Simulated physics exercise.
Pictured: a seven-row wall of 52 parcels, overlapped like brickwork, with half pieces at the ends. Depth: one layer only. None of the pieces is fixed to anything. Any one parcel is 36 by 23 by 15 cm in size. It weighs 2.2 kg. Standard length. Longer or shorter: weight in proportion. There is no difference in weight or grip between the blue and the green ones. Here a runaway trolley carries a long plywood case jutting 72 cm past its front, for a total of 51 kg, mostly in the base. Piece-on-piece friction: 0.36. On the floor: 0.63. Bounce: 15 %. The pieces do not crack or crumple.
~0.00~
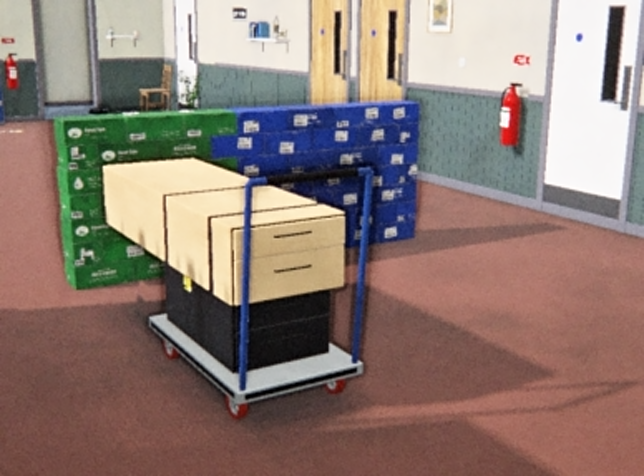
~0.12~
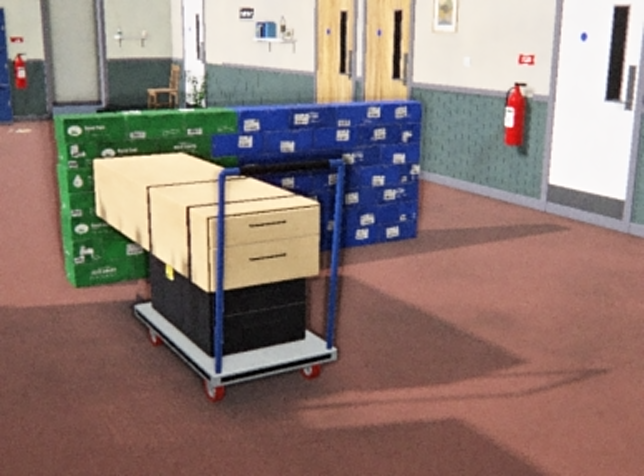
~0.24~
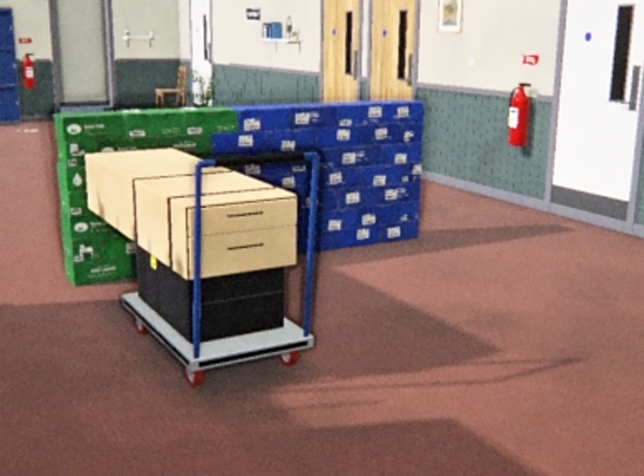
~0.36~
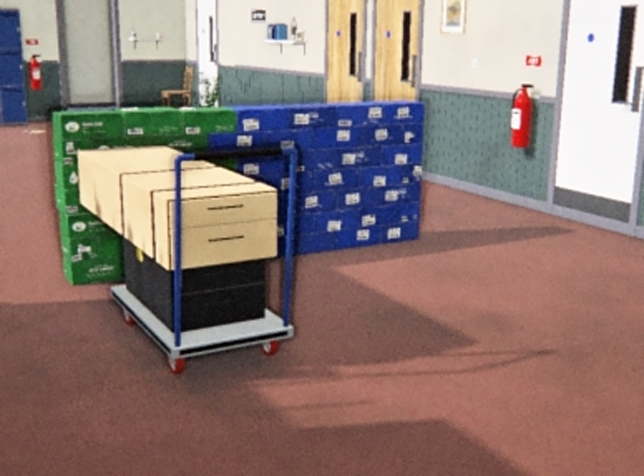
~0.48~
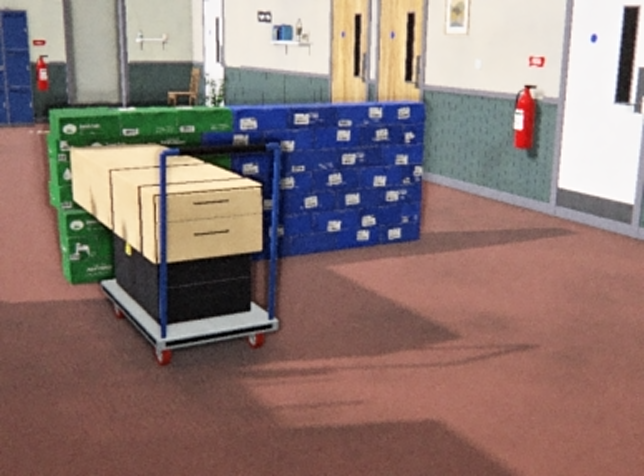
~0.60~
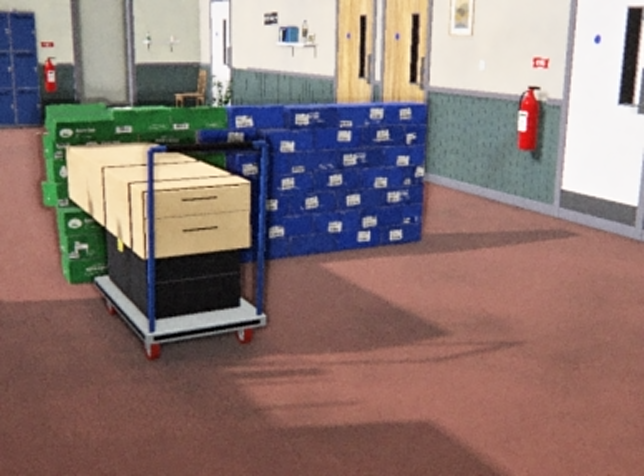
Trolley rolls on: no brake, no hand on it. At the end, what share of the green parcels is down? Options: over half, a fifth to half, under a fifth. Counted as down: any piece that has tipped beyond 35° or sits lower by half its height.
Down: Over half.
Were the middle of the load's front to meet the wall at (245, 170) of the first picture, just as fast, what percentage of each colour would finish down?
For blue it's 30 per cent, for green 40 per cent.
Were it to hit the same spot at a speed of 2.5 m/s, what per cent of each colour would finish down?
Share down, in per cent: Blue 10, green 50.
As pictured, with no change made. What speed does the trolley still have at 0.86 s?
Speed: Near 0.3 m/s.
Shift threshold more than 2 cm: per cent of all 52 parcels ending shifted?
I make it 30 per cent.
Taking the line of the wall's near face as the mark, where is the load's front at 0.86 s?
At that moment, around 30 cm past it.
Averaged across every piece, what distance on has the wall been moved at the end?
It works out to near 20 cm.
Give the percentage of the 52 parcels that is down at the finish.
About 30 per cent.
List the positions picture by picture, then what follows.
In the first frame (places mark the middle of the side facing us; the camera moves round a little), load (107, 185) 41 cm short of the wall; top green parcel (95, 132); top blue parcel (400, 114); nothing disturbed.
In the second frame, load (98, 178) 25 cm short of the wall; top green parcel (95, 130).
In the third frame, load (89, 172) 9 cm short of the wall; top green parcel (94, 128).
In the fourth frame, load (80, 168) 46 mm into the wall's line; top green parcel (92, 126); 8 disturbed, none down.
In the fifth frame, load (73, 165) 14 cm into the wall's line; top green parcel (90, 128) leaning 7°; 14 disturbed, none down.
In the sixth frame, load (69, 163) 21 cm into the wall's line; top green parcel (86, 132) leaning 21°; top blue parcel (407, 115); 17 disturbed, none down.
After 0.86 s, load 32 cm past the wall's line, still rolling; 7 of the 21 green parcels down (7 of 52 in all colours); top green parcel leaning 23°, 9 cm lower.
After 1.26 s, load 42 cm past the wall's line, still rolling; 12 of the 21 green parcels down (14 of 52 in all colours); top green parcel upside down.
At rest (3.9 s), load 53 cm past the wall's line, stopped; 13 of the 21 green parcels down (15 of 52 in all colours); top green parcel on its side; top blue parcel unmoved. That is 62 per cent. As the last picture would show them, middles, top green parcel near (64, 215), top blue parcel near (398, 113).
